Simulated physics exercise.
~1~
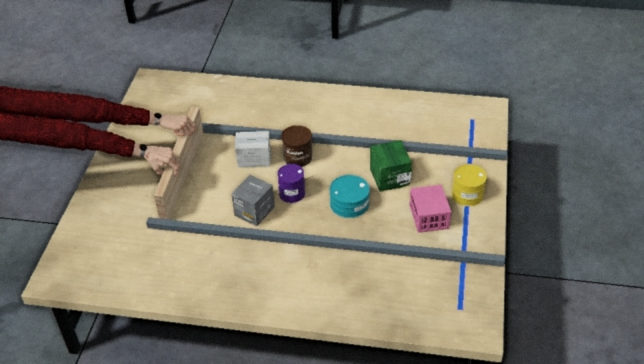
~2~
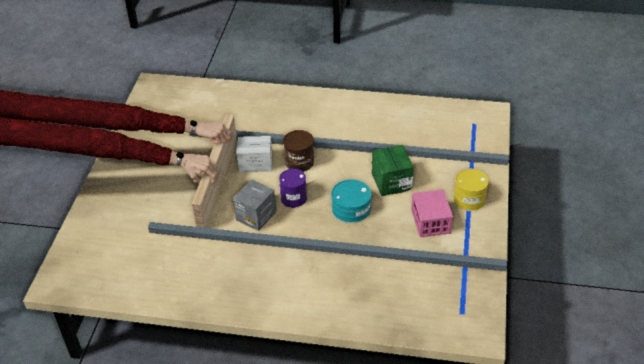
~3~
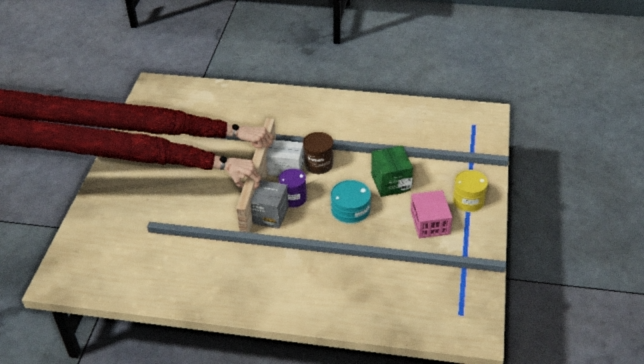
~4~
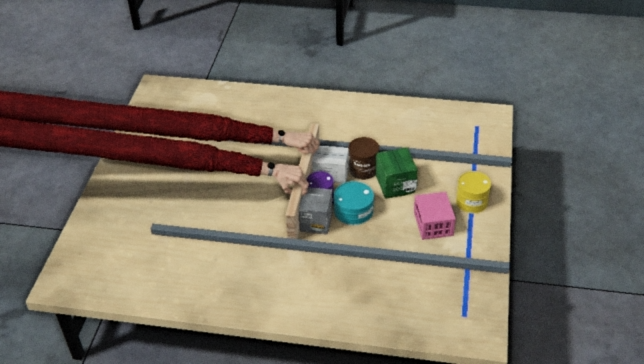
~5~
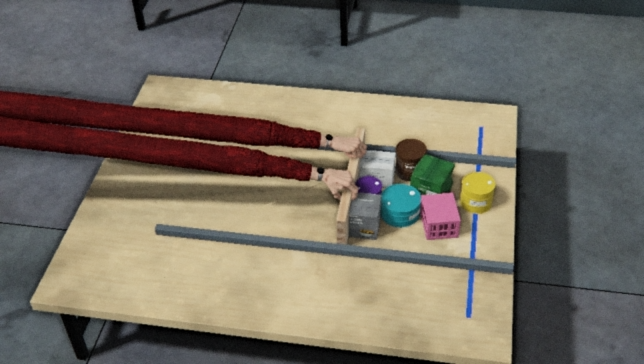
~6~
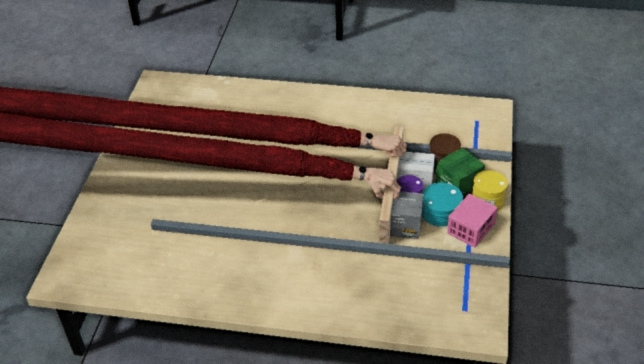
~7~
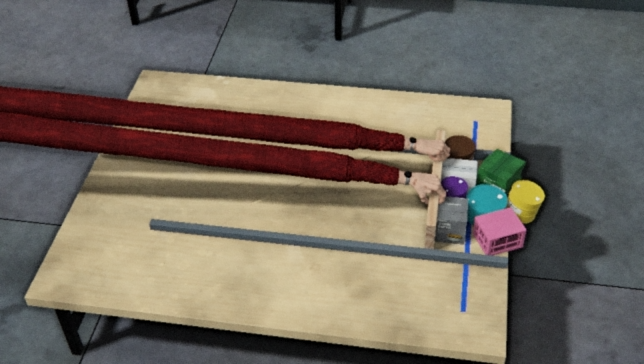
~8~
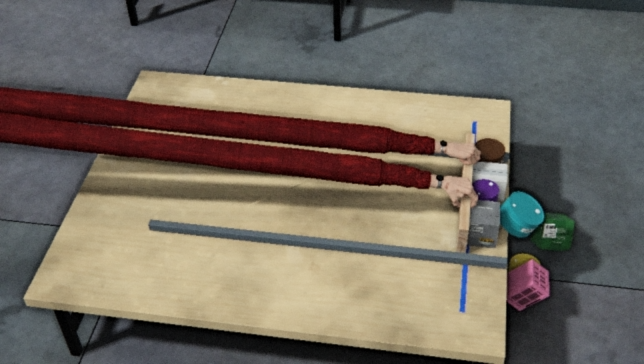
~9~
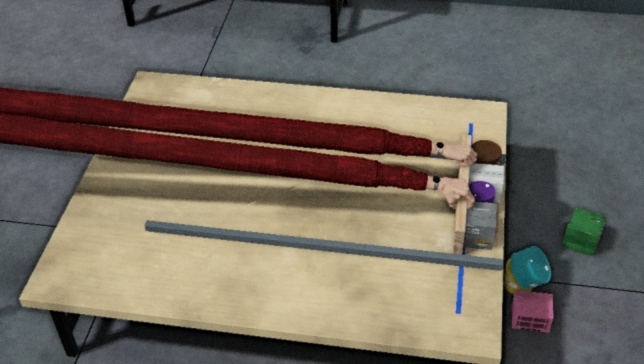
We see two red-sleeved arms push an upright plank rightward along a wooden deck, gathering boxes and canisters until it reaches the blue tape, as the green, pink, turquoise and yellow items go over the right edge and the white, grey, purple and brown ones stay on.
